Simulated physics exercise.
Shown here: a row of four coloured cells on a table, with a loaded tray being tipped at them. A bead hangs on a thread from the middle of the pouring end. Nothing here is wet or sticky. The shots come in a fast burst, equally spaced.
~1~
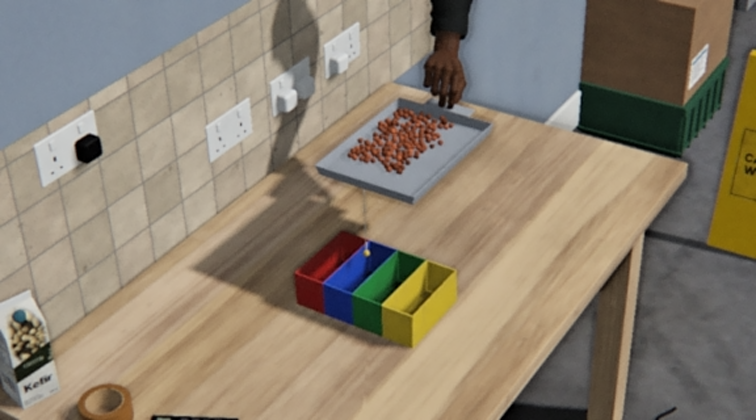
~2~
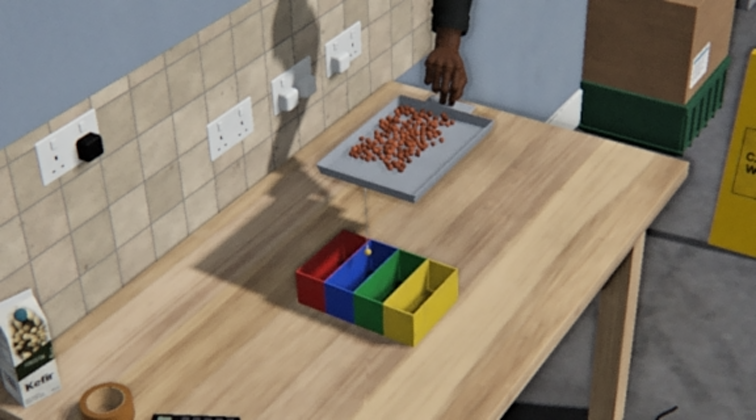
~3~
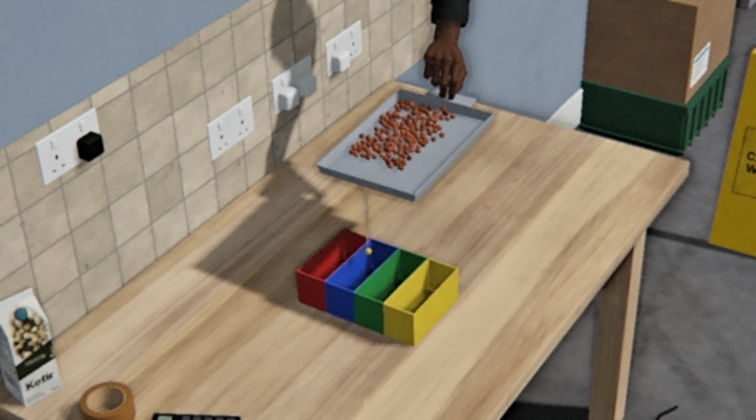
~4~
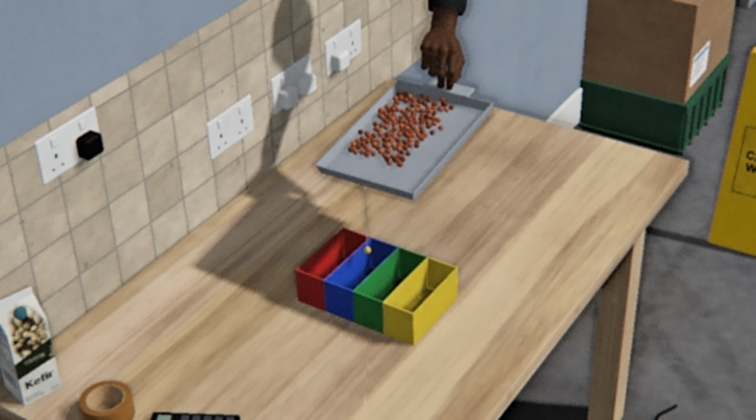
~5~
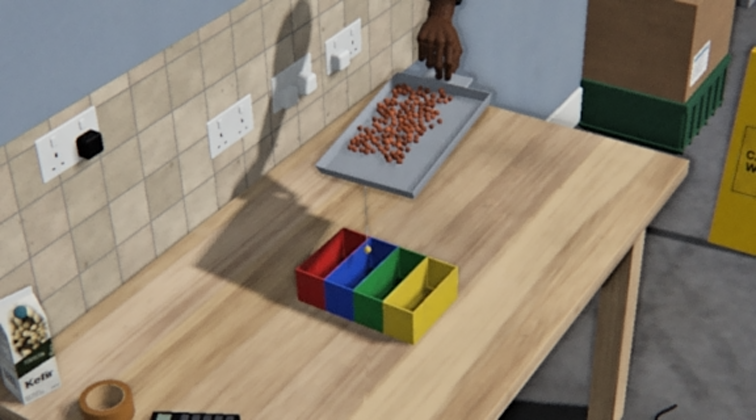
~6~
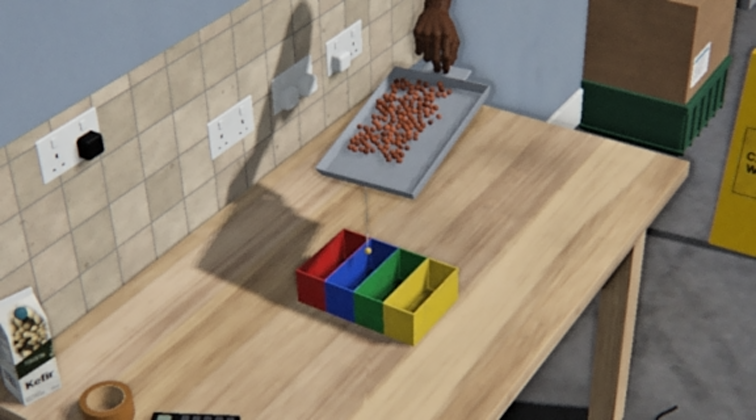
A hand slowly lifts the far end of a tray of reddish-brown pellets behind four coloured cells.
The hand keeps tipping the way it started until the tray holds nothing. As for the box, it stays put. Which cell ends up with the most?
The red cell.
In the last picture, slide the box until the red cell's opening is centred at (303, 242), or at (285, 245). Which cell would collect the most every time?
At the first place the blue cell, at the second the cell in blue.
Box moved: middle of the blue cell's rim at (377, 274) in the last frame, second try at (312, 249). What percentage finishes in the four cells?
In order: 30 percent, then 90 percent.
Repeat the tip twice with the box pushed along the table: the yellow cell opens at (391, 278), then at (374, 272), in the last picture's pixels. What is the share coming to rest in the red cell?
You'd get near 30 per cent and afterwards near 10 per cent.
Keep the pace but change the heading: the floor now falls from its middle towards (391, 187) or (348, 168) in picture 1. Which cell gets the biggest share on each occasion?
The green cell, then red.
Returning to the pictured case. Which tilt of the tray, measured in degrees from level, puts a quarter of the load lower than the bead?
It has tipped about 115 degrees.
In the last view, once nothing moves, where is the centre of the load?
I'd mark it at roughly (315, 292).
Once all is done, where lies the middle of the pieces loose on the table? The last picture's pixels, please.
Estimated middle: Around (272, 286).
Just after the last frame, tray tipped steeply; almost all on the tray; just a few falling or outside the box.
A moment on, tray tipped right over; the larger part on the tray; just a few in the red cell; just a few in the blue cell; just a few in the green cell; about a tenth falling or outside the box.
Further on, tray tipped past a quarter turn; roughly a third in the red cell; roughly a quarter in the blue cell; just a few in the green cell; roughly half falling or outside the box.
When it is over, tray tipped past a quarter turn; roughly a third in the red cell; roughly a quarter in the blue cell; just a few in the green cell; not one in the yellow cell; roughly half outside the box.
